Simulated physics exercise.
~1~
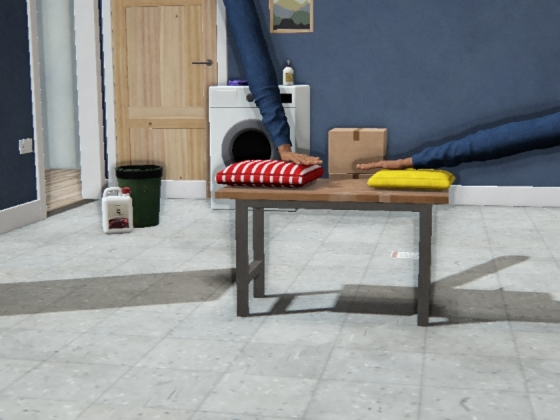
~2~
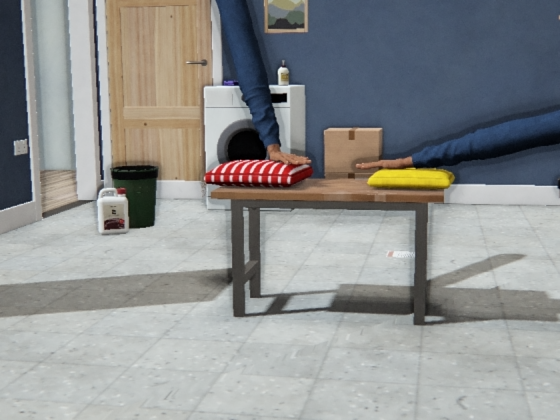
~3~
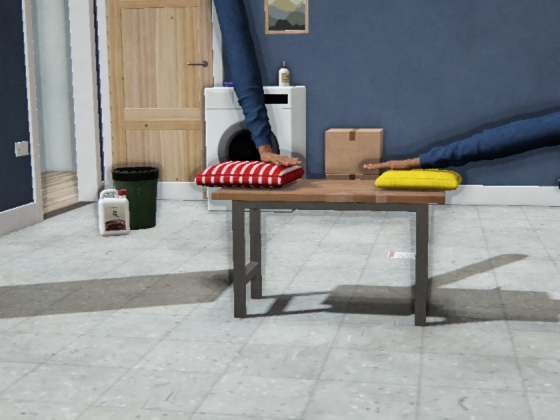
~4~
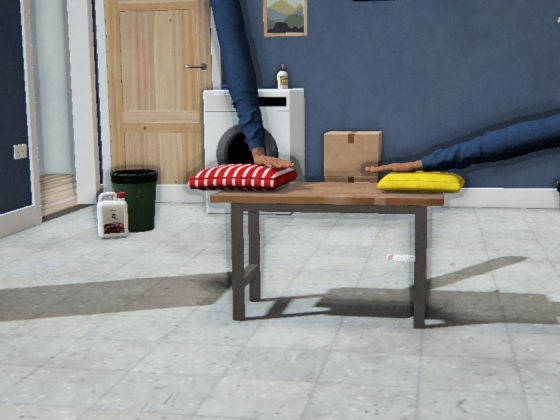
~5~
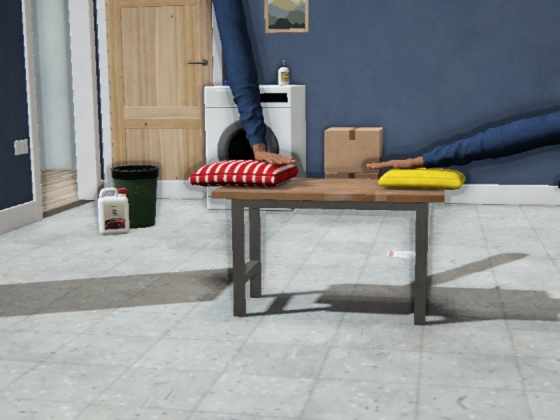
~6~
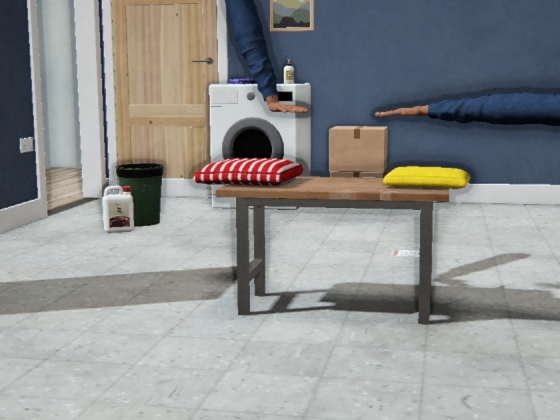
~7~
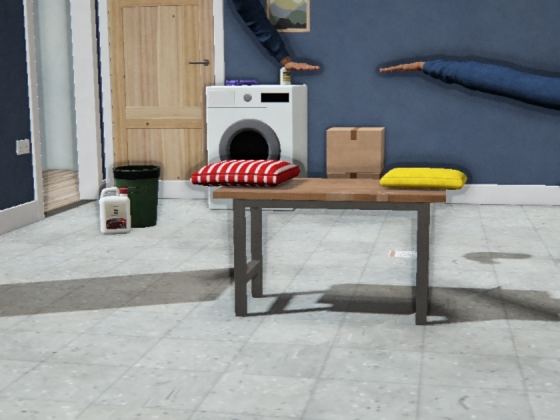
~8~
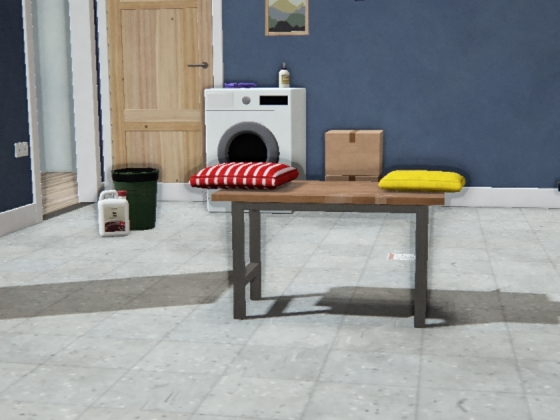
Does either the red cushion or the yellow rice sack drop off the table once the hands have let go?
No, neither one drops. The red cushion and the yellow rice sack both stay on top of the table, each sticking out a little past its end.
At the start, two blue-sleeved arms reach over a wooden side table, one hand at a red and white striped cushion and the other at a yellow rice sack. The hand at the cushion slides it left in small steps until its end pokes out past the table's edge. Meanwhile the other hand nudges the yellow sack slightly right, so it also juts over its end. Both hands then let go, lift away and leave the view. The cushion and the sack stay on the tabletop, unmoved, with a wider gap between them.
